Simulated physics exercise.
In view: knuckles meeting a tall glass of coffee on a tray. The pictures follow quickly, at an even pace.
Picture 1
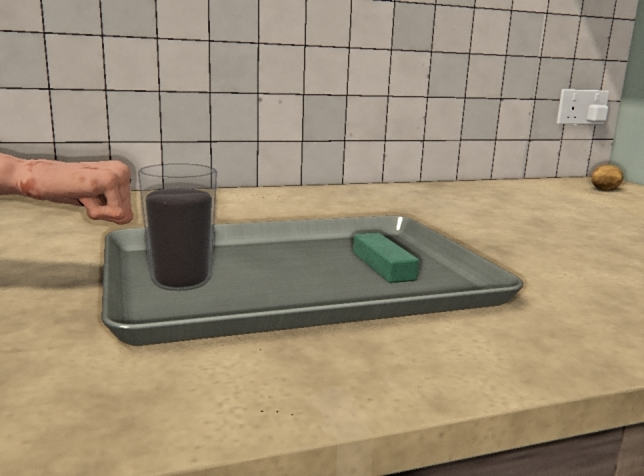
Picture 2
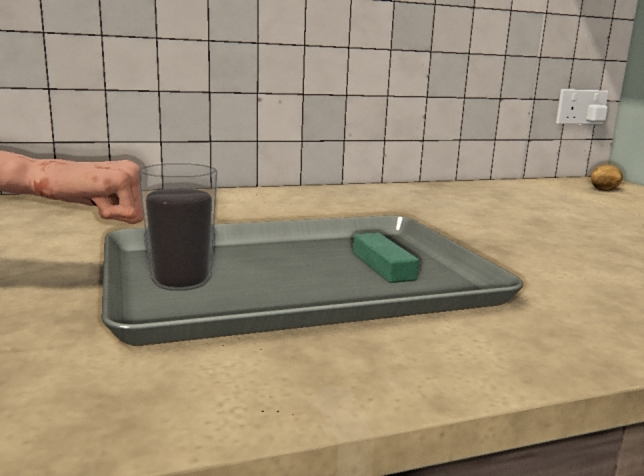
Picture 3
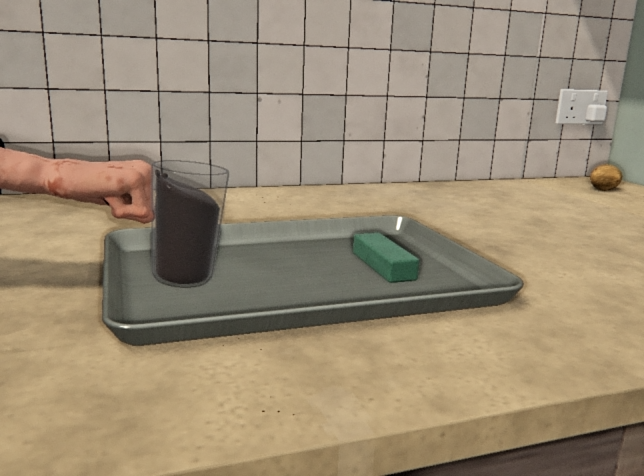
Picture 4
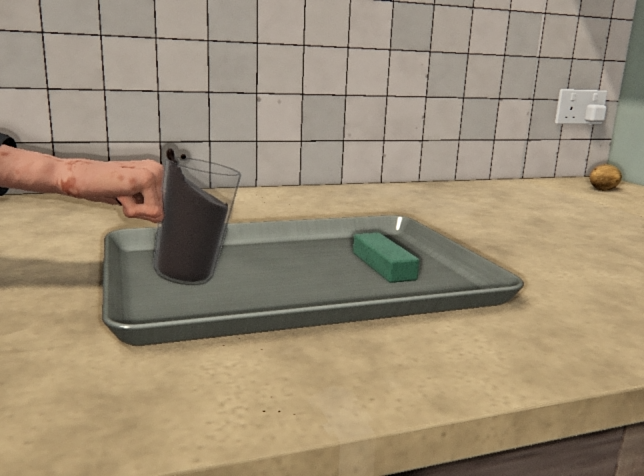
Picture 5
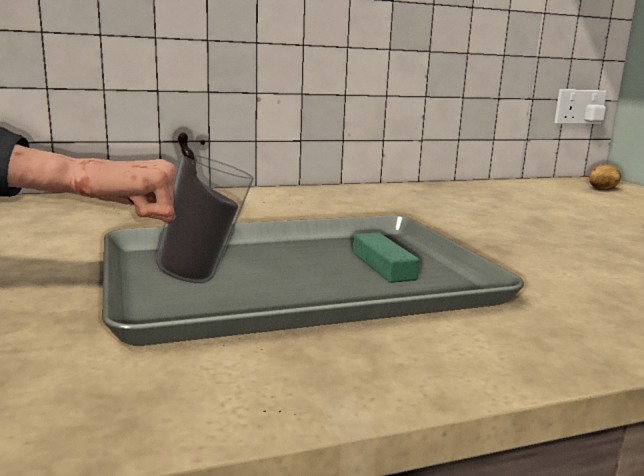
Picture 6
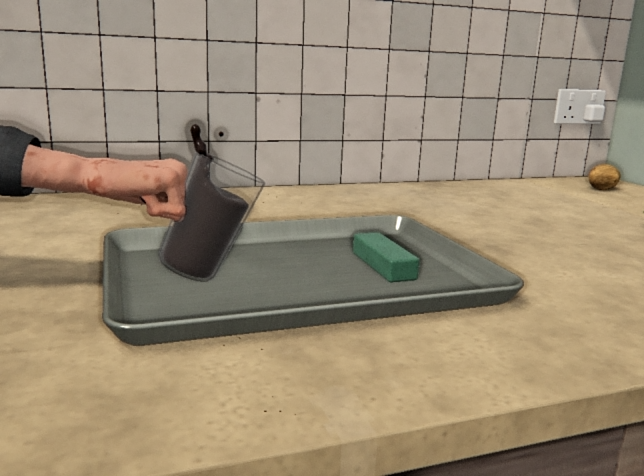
A fist moved in from the left and pushed the upper side of a tall glass of dark coffee, which leaned steadily rightward on the tray as coffee splashed above its left rim.
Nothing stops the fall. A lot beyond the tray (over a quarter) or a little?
In the end three quarters and more stay on the tray.
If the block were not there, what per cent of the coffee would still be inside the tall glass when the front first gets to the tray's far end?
Roughly 50 in a hundred.
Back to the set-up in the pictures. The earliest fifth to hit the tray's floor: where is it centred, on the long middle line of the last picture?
At about (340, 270).
A moment on, the tall glass lies on its side and 93 per cent is in the glass, 0 on the tray and 7 above or beyond its rim.
Next, the tall glass lies on its side and 50 per cent is in the glass, 36 on the tray and 13 above or beyond its rim.
Then the tall glass lies on its side and 27 per cent is in the glass, 51 on the tray and 21 above or beyond its rim.
Later the tall glass lies on its side and 14 per cent is in the glass, 72 on the tray and 14 above or beyond its rim.
Finally, 86 per cent is held by tray and glass, 14 is off the tray.
